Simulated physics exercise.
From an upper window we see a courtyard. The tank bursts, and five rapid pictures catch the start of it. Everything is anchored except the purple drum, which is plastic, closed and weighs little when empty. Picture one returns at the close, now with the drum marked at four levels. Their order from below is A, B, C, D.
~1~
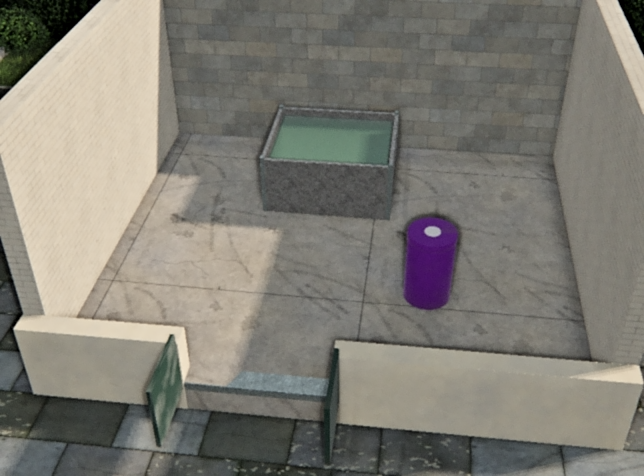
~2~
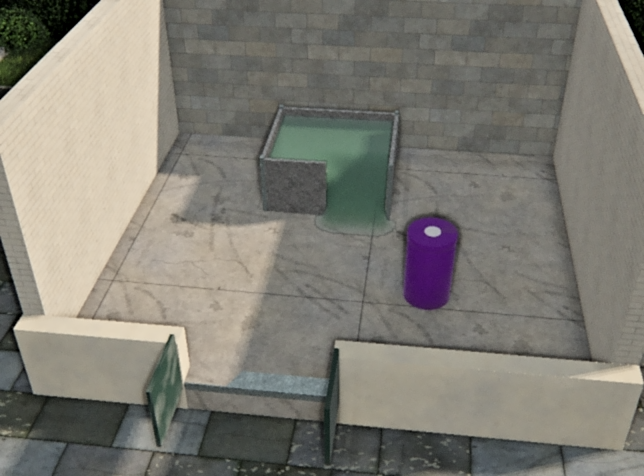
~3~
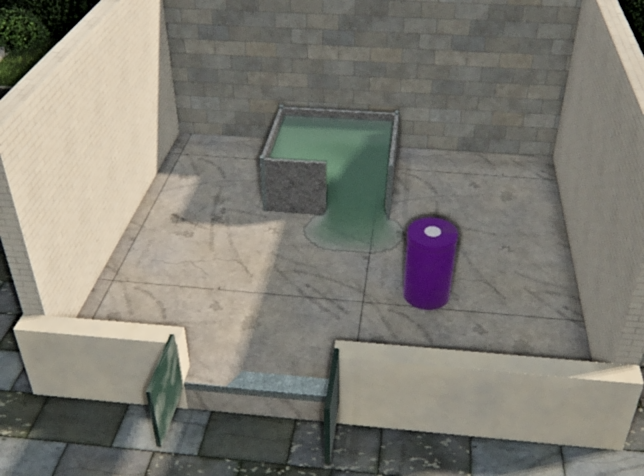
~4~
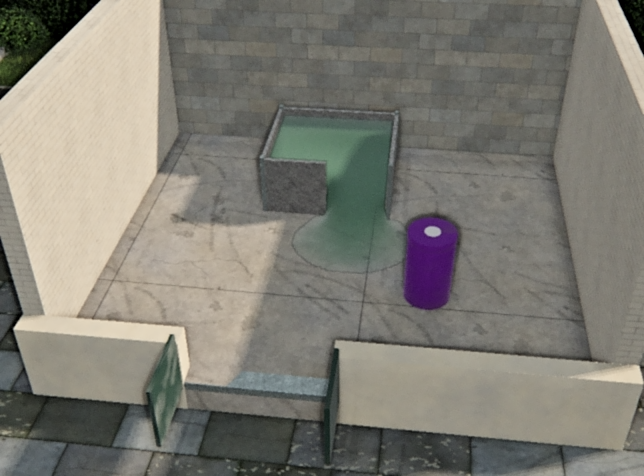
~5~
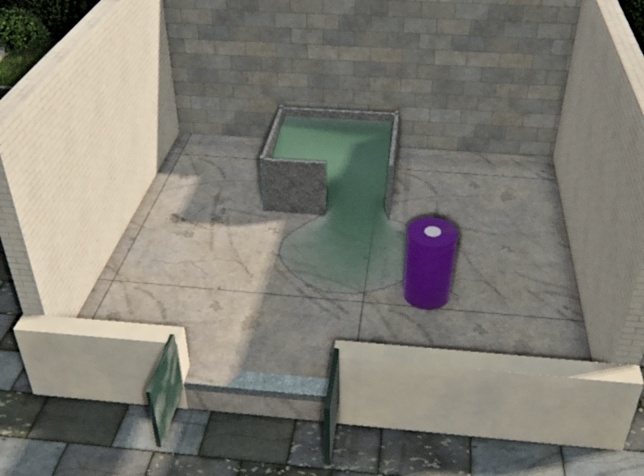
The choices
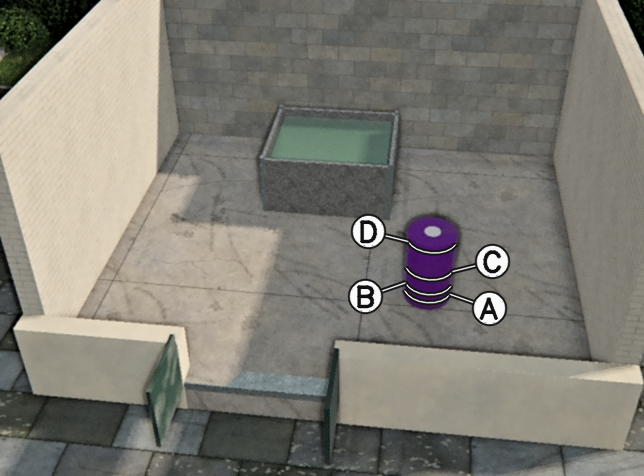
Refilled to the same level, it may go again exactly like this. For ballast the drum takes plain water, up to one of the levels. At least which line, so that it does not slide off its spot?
Go for C.
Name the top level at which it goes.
That is level B.
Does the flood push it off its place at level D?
No, that is safe.
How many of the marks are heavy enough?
Two of the four.
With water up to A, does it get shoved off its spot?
Yes.
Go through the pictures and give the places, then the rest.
Lid of the purple drum at (432, 232); tank full, its middle at (333, 140); open gate at (259, 337).
Water covers 1 % of the ground and is seen nearest the drum at (381, 227).
Water covers 3 % of the ground and is seen nearest the drum at (374, 246).
Water covers 5 % of the ground and is seen nearest the drum at (388, 260).
Lid of the purple drum at (432, 232); water covers 8 % of the ground and is seen nearest the drum at (397, 274).
On the marked copy, A at (426, 302); B at (427, 294); C at (428, 279); D at (431, 252); from the bottom up A, B, C, D.
Choosing A, it is pushed about 3 times its own width away.
Choosing B, it is pushed about its own width away.
Choosing C, it does not move.
Choosing D, it does not move.
